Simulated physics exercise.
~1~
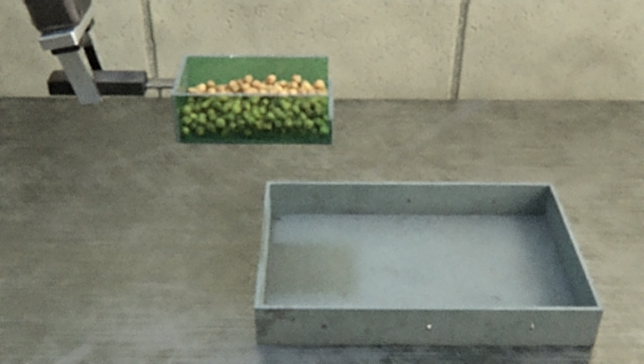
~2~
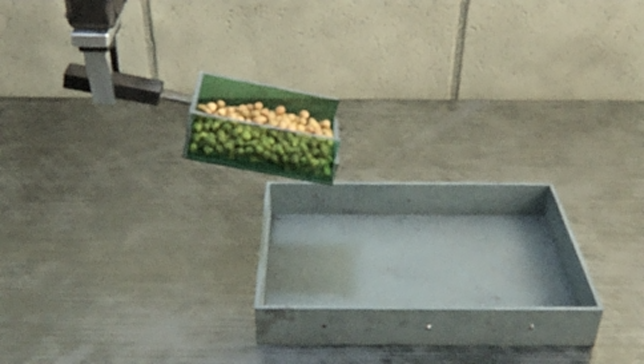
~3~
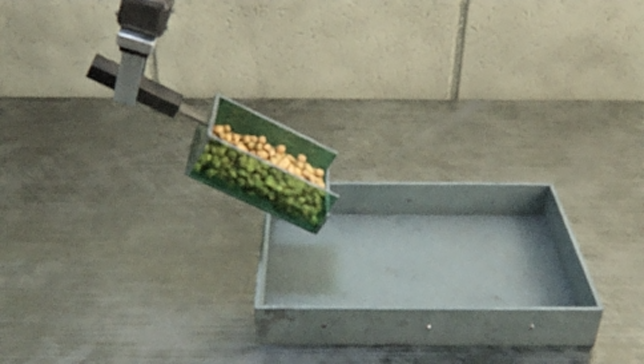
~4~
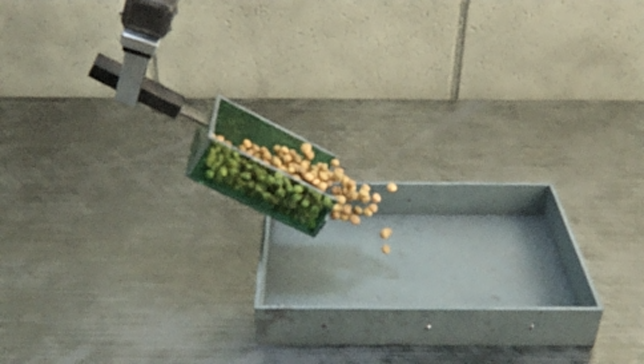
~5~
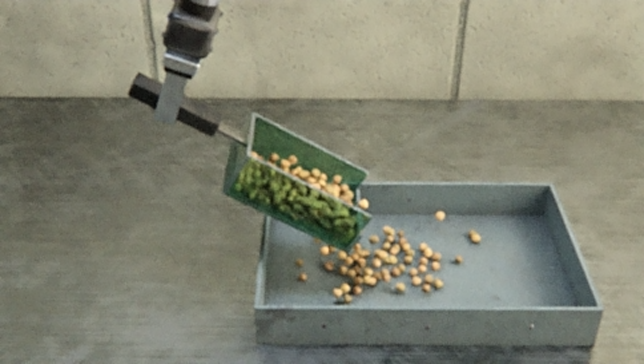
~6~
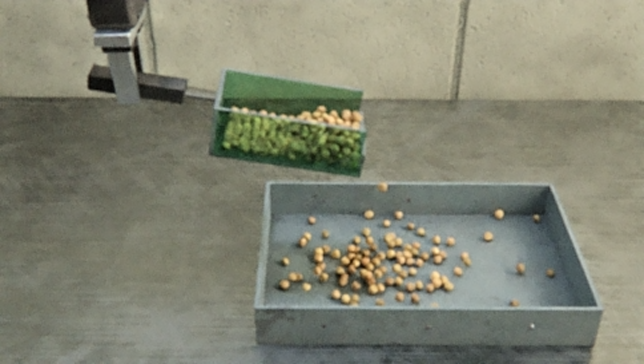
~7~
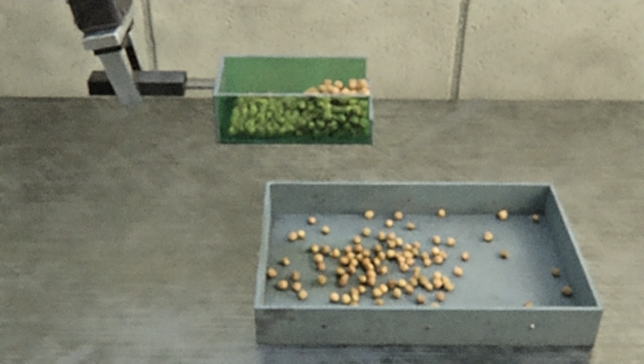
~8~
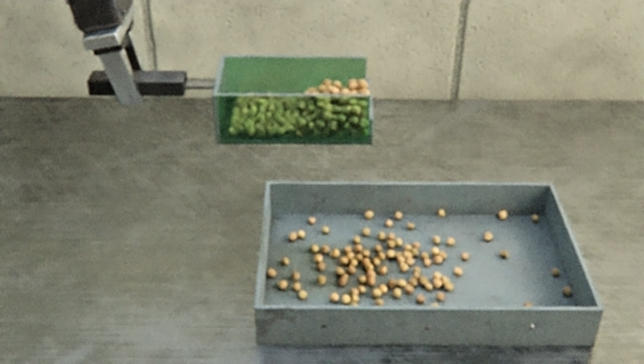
On a grey tabletop, a robot arm lowered and tipped a green box of chickpeas and green peas toward a tray, spilling some chickpeas into it, then raised and levelled the box, leaving the green peas and a few chickpeas inside.
